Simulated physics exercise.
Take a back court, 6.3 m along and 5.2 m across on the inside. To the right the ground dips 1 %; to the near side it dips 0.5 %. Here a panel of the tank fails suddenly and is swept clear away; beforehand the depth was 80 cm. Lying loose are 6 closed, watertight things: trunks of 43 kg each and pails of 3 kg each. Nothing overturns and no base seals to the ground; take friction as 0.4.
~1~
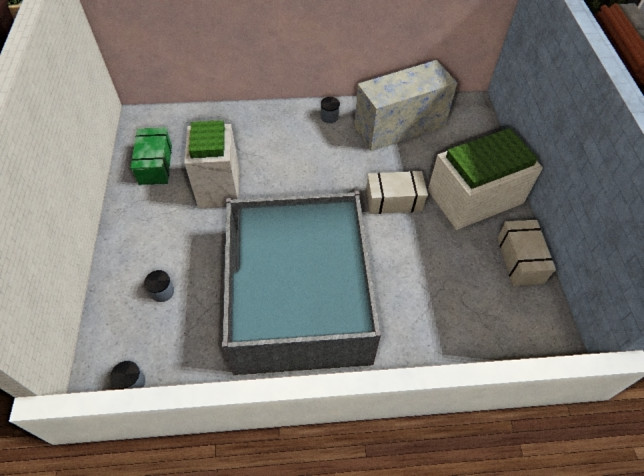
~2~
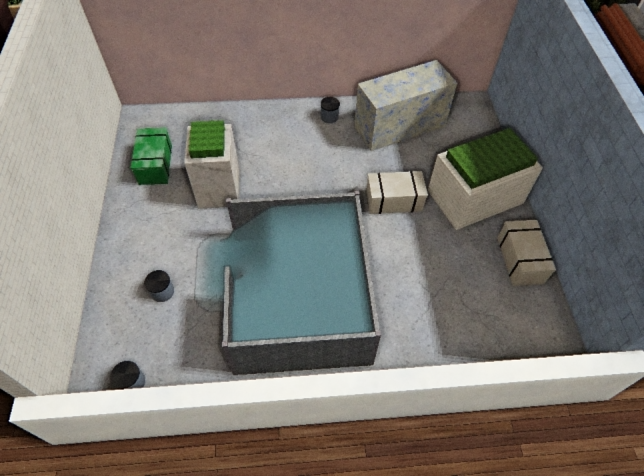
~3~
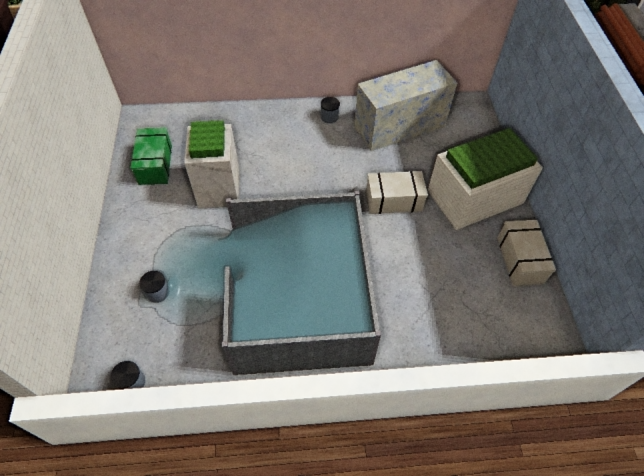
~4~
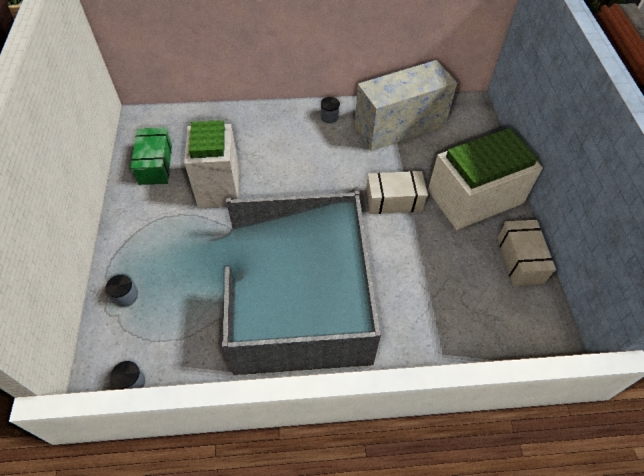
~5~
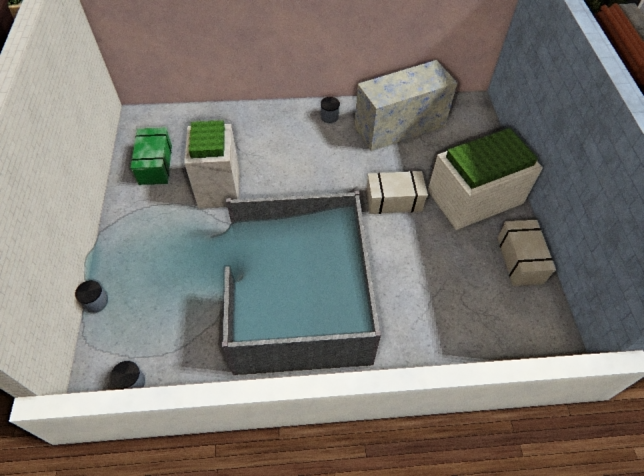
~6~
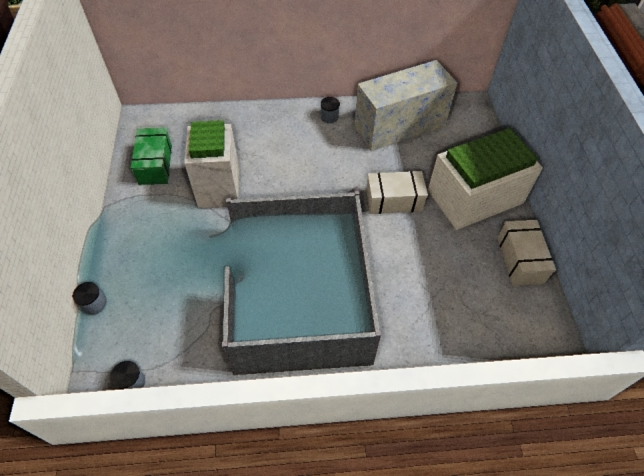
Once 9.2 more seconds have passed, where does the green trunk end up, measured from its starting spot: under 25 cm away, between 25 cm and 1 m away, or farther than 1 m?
The green trunk ends up farther than 1 m from its start.
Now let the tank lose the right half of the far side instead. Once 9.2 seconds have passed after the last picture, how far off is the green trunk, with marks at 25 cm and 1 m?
So the green trunk winds up far off.
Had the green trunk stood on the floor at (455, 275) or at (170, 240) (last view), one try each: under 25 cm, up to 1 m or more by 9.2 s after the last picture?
I'd expect that it remains where it was first and gets borne away second.
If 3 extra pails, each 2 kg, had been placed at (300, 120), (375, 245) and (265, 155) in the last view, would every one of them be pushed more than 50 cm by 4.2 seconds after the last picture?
Result, in listed order: Exceeded / not exceeded / exceeded.
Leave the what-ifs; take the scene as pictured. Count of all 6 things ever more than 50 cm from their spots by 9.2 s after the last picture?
Counting them up, I find 4.
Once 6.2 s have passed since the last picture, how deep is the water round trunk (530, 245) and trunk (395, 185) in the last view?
About 5 and 4 cm.
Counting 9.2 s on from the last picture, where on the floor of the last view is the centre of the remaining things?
(324, 214).
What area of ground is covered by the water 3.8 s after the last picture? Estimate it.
Flooded: Near 22 m2.
Then, 1.2 s after the last picture the green trunk is near (168, 132), 0.4 m from its start, aground; 1 afloat.
Then, 3.8 s after the last picture the green trunk is near (260, 124), 1.7 m from its start, aground; 3 afloat.
Then, 6.2 s after the last picture the green trunk is near (262, 125), 1.7 m from its start, aground; 3 afloat.
Then, 9.2 s after the last picture the green trunk is near (262, 125), 1.7 m from its start, aground; 3 afloat.
